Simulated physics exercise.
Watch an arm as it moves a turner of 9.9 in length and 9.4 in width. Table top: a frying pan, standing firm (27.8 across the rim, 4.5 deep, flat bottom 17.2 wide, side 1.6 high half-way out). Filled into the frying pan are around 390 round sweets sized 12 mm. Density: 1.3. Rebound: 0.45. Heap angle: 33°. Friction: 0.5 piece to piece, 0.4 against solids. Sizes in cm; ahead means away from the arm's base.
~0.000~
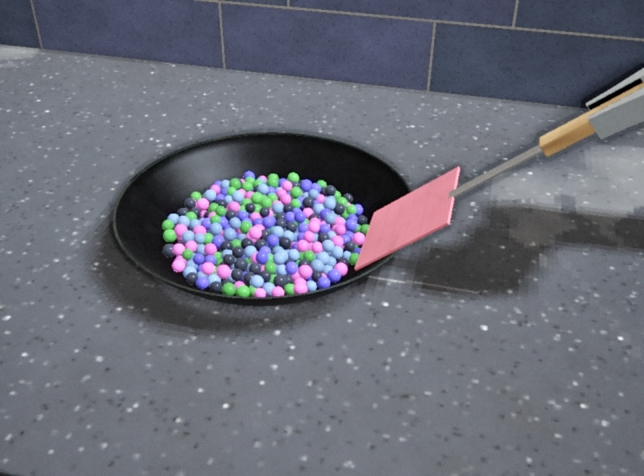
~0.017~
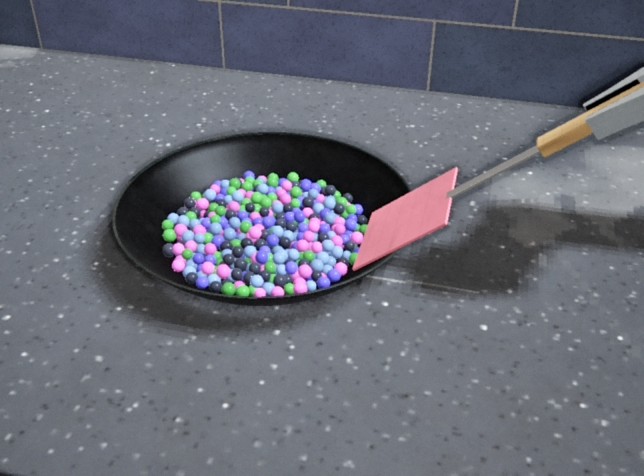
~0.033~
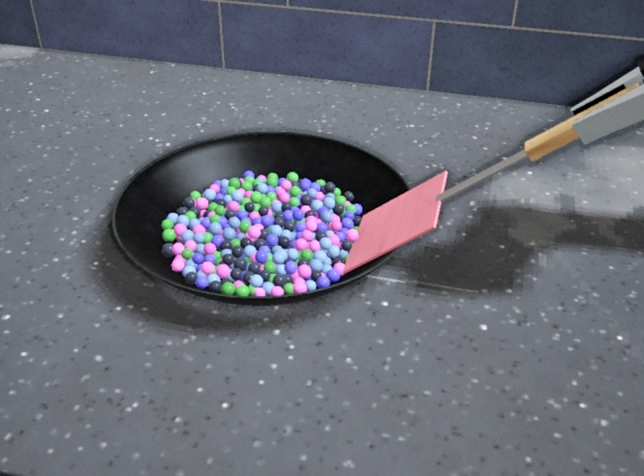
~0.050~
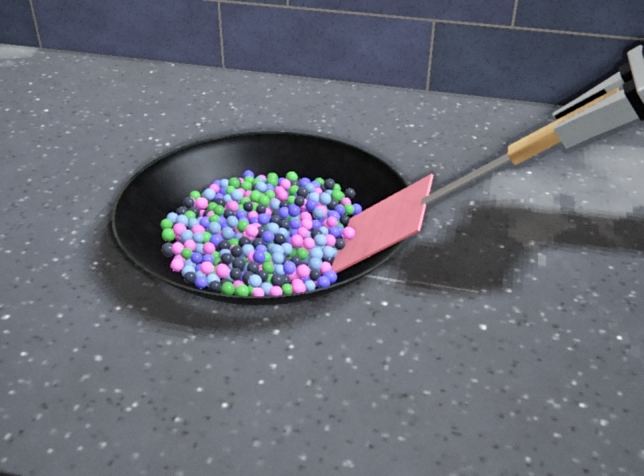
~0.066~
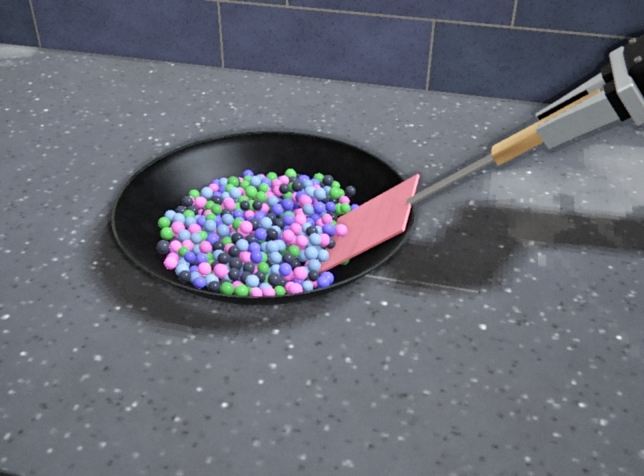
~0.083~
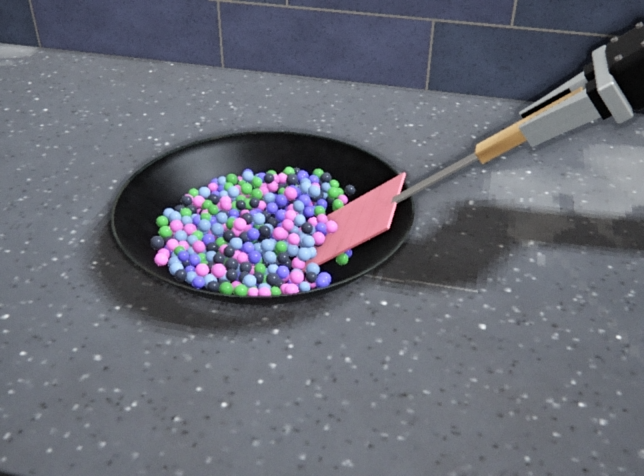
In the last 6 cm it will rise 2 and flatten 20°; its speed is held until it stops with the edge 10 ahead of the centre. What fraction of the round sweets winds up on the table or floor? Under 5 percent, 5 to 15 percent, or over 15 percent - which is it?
It is over 15 percent.
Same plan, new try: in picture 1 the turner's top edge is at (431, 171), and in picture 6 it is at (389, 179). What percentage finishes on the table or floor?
My guess would be close to 20 per cent.
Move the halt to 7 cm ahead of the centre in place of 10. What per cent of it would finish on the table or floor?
That would be something like 0 in a hundred.
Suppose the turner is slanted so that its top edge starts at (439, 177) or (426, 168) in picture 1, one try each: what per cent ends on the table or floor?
Some 30 per cent, then some 30 per cent.
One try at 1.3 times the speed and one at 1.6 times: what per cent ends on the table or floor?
First try around 40 %, second try around 40 %.
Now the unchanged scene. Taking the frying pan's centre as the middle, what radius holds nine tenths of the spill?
It comes out at close to 35 centimetres.
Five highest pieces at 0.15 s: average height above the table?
About 5 centimetres.
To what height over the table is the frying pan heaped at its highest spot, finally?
About 4.5 cm above the table.
After 0.15 s, sloping 40°, highest piece 5 above the table; 392 in the frying pan.
After 0.22 s, sloping 34°, highest piece 6 above the table; 392 in the frying pan.
After 0.46 s, sloping 20°, highest piece 6 above the table; 276 in the frying pan, 112 on the table or floor, 4 on the blade or in flight.
After 1.51 s, sloping 20°, highest piece 4 above the table; 276 in the frying pan, 116 on the table or floor.
In the end, 276 in the frying pan, 116 on the table or floor. That is 30 % on the table or floor.
